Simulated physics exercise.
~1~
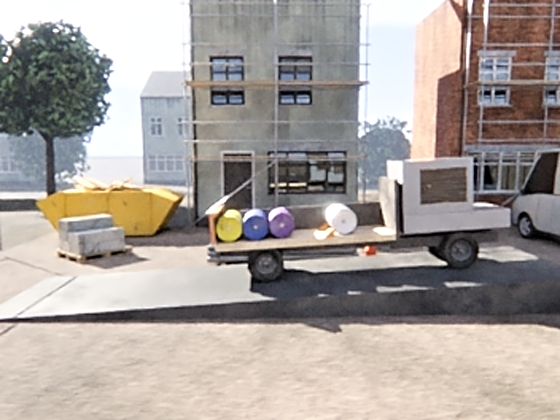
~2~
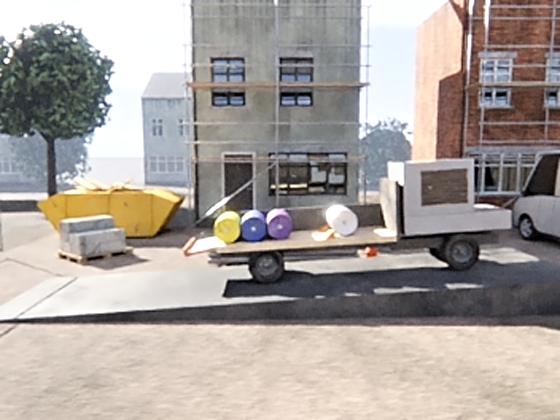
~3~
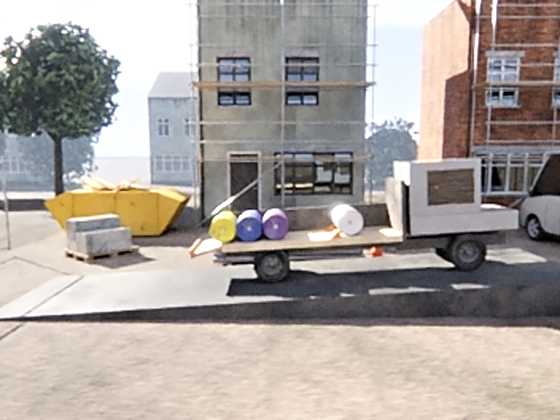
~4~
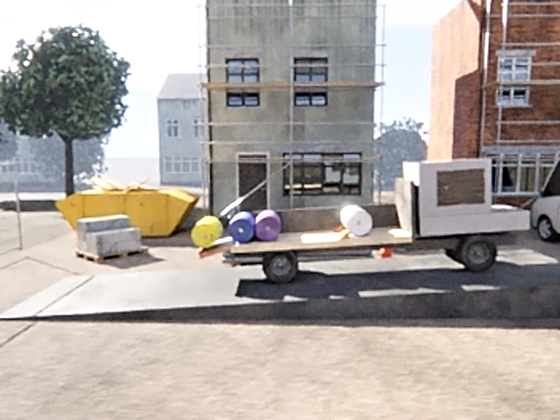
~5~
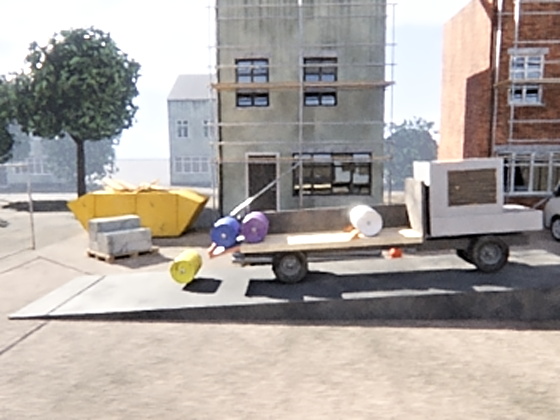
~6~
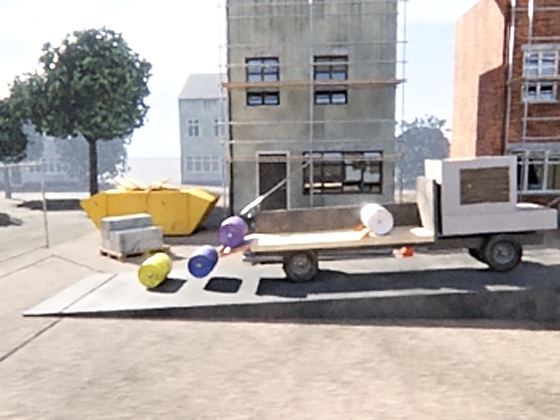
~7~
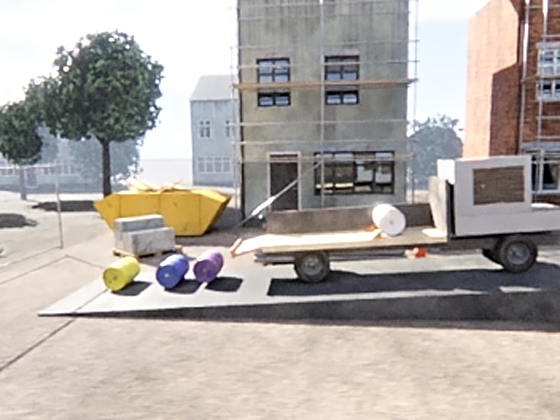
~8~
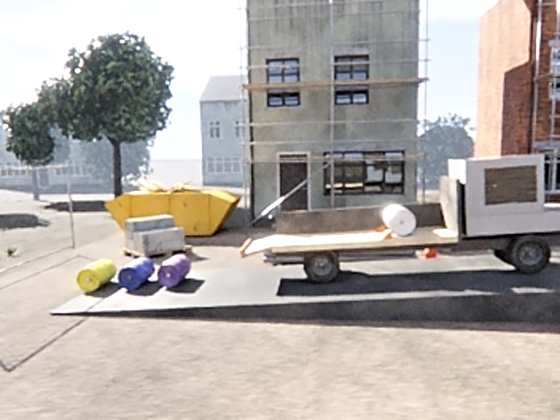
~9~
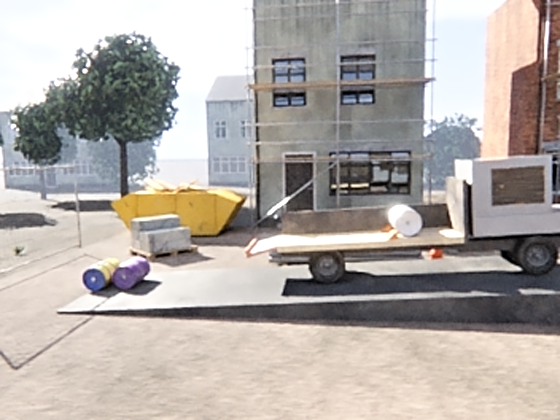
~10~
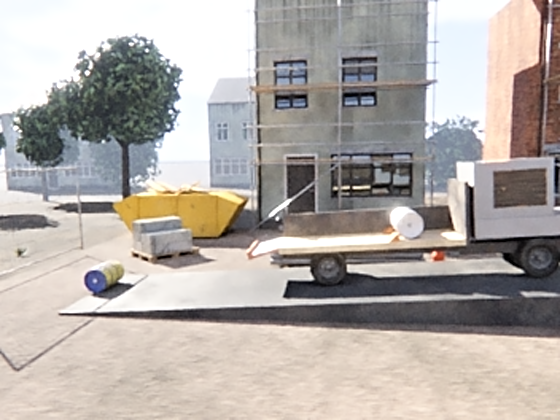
Three coloured kegs roll off the truck's lowered tailgate and down the slope, leaving a white one aboard.
